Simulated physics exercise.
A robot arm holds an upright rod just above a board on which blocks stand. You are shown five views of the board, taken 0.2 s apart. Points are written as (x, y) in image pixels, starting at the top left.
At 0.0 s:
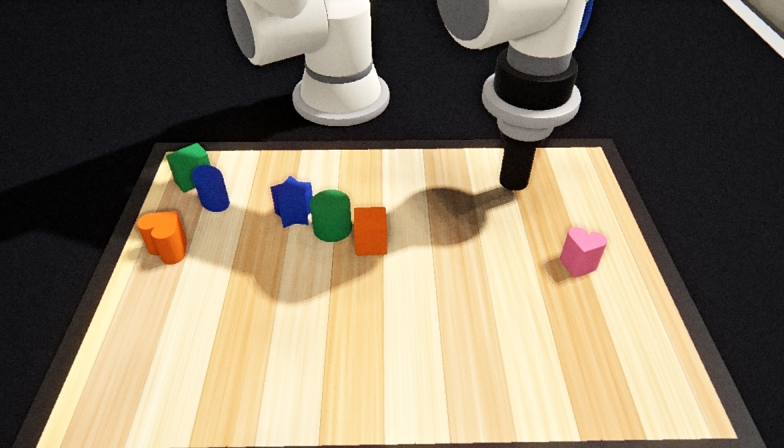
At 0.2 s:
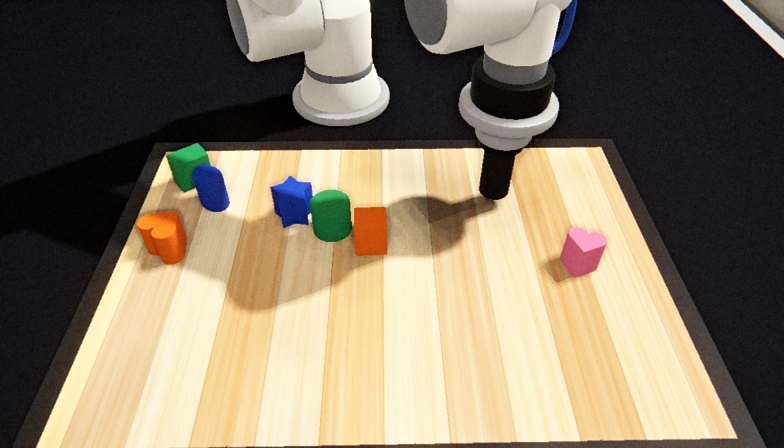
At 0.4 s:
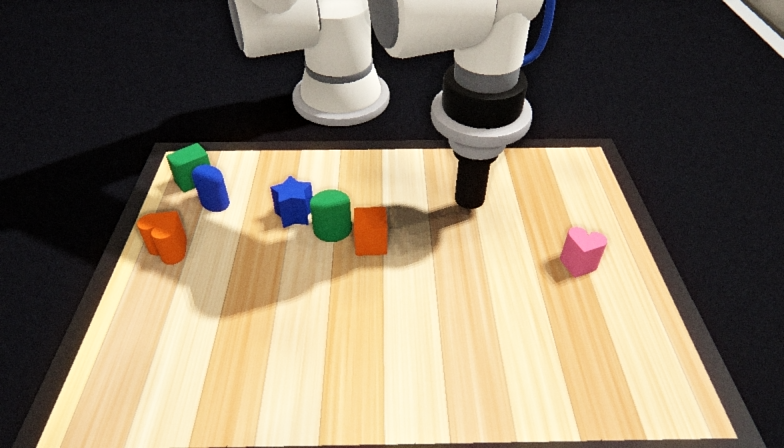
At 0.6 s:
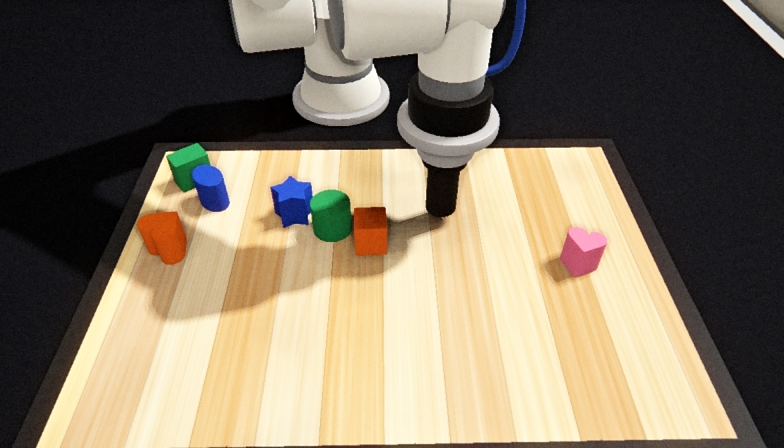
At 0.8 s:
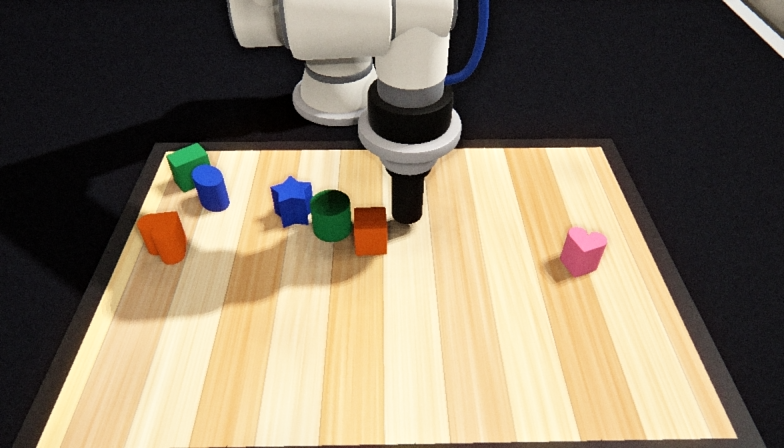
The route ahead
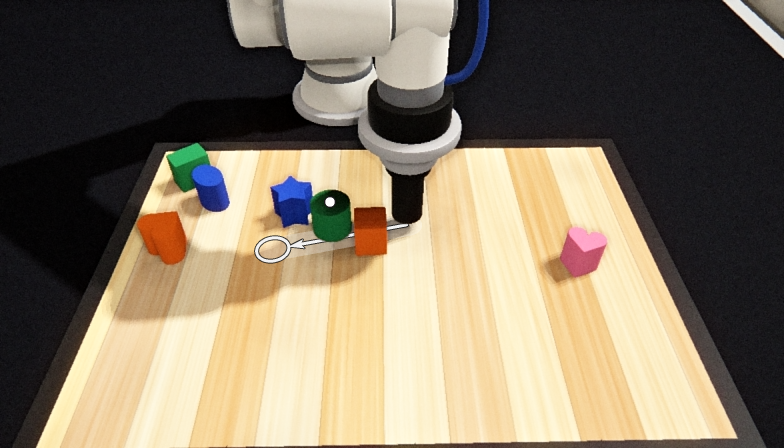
A white robot arm gripping an upright black rod glides steadily leftward and slightly nearer over a striped pale wooden board, seen from above and in front by a still camera. A green block, a blue block and an orange block sit at left, a blue star, green round block and orange four-sided block left of centre, and a pink one at right. The rod moves from the upper right to just beside the unmoving orange four-sided block, its shadow shifting too.
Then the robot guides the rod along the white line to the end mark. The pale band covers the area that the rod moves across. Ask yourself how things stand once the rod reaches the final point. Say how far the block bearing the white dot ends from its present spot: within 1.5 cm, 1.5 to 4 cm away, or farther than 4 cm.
Distance: Above 4 cm.
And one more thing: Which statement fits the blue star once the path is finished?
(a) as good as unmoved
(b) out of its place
The correct letter is b.
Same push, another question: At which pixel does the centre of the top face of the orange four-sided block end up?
The middle of its upper face should be somewhere near (338, 235).
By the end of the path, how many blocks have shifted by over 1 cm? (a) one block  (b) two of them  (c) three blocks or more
Correct choice: C.
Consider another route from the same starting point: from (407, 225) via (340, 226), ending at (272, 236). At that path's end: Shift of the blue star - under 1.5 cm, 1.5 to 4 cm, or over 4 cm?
Shift of 1.5 to 4 cm.
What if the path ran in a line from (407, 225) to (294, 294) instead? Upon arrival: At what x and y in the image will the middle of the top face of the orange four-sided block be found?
Expect it around (258, 286).
The drawn path runs straight from (407, 225) to (273, 249); the dot is on the green circular block.
The first path, step by step. One third of the way, rod (362, 222); green circular block (326, 202); orange four-sided block (349, 229), turned 50° anticlockwise.
Two thirds of the way, rod (316, 230); blue star (274, 184), turned 60° clockwise; green circular block (282, 205); orange four-sided block (338, 235), turned 100° anticlockwise.
At the end, rod (270, 238); blue star (269, 180), turned 95° clockwise; green circular block (249, 203); orange four-sided block (338, 235), turned 100° anticlockwise.
